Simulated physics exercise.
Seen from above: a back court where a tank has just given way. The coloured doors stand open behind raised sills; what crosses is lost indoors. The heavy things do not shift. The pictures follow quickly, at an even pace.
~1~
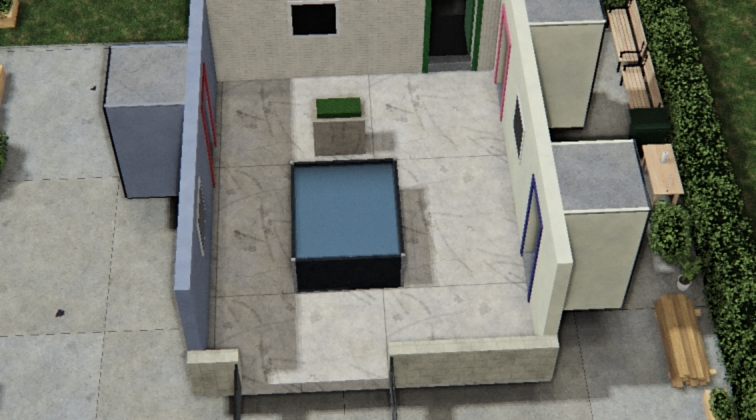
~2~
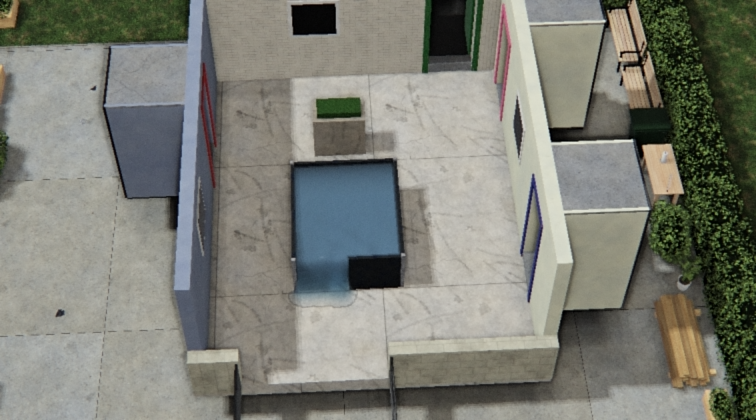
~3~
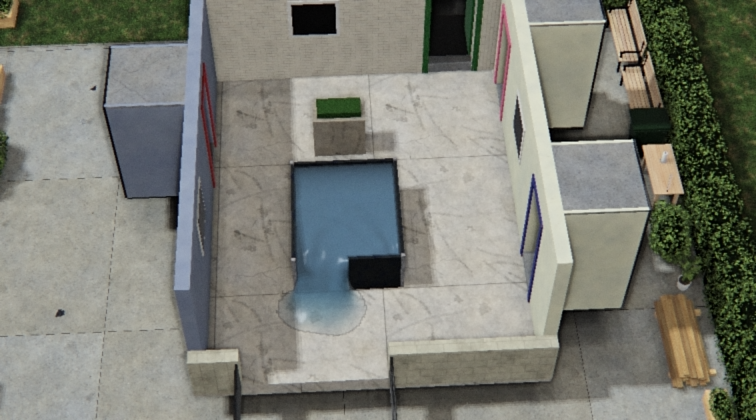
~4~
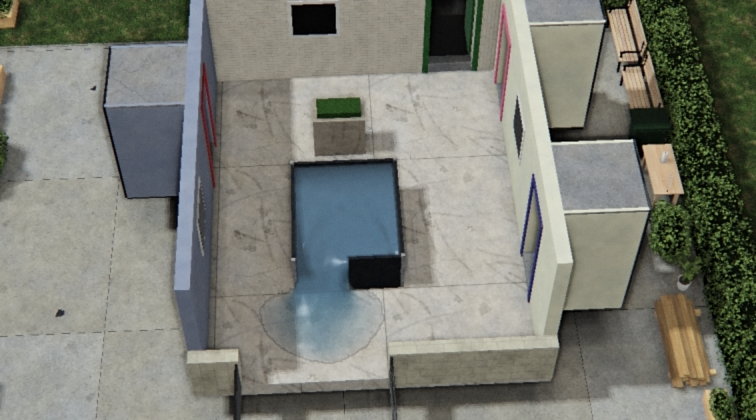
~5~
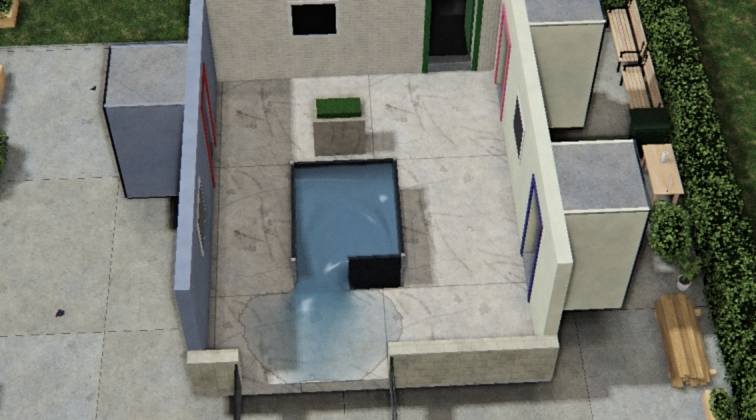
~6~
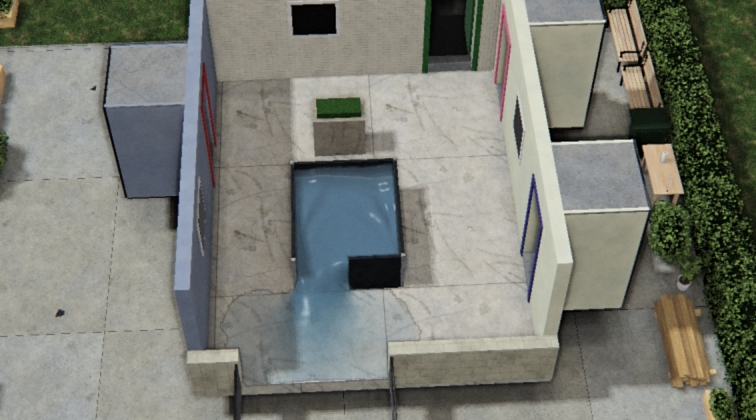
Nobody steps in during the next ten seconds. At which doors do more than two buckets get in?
The green door admits no more than that; the pink door admits no more than that; the red door admits no more than that; the blue door admits no more than that.
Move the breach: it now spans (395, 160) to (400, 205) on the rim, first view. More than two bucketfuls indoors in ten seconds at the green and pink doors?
Green lets more in; pink goes over.
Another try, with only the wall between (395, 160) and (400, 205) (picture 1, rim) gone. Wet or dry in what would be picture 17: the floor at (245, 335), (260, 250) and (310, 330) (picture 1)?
In that order: Clear, free of water, dry.
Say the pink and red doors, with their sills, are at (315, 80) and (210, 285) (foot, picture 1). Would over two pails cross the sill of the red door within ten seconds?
My reading: The red one lets less in.
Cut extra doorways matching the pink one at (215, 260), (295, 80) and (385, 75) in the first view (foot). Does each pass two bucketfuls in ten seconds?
In that order: Lets less in, lets less in, keeps below it.
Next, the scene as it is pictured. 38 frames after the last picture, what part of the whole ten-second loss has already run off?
Near 85 in a hundred.
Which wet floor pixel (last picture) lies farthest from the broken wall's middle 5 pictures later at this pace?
I would point to (501, 360).
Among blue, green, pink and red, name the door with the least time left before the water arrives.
I say the blue one.
A moment on, water covers 15 % of the floor; the green door not reached, the pink door not reached, the red door not reached, the blue door not reached.
Next, water covers 20 % of the floor; the green door not reached, the pink door not reached, the red door not reached, the blue door not reached.
Then, water covers 30 % of the floor; the green door not reached, the pink door not reached, the red door not reached, the blue door wet at the sill, nothing in.
Later, water covers 50 % of the floor; the green door not reached, the pink door not reached, the red door wet at the sill, nothing in, the blue door wet at the sill, nothing in.
In the end, water covers 55 % of the floor; the green door not reached, the pink door not reached, the red door wet at the sill, nothing in, the blue door wet at the sill, nothing in.
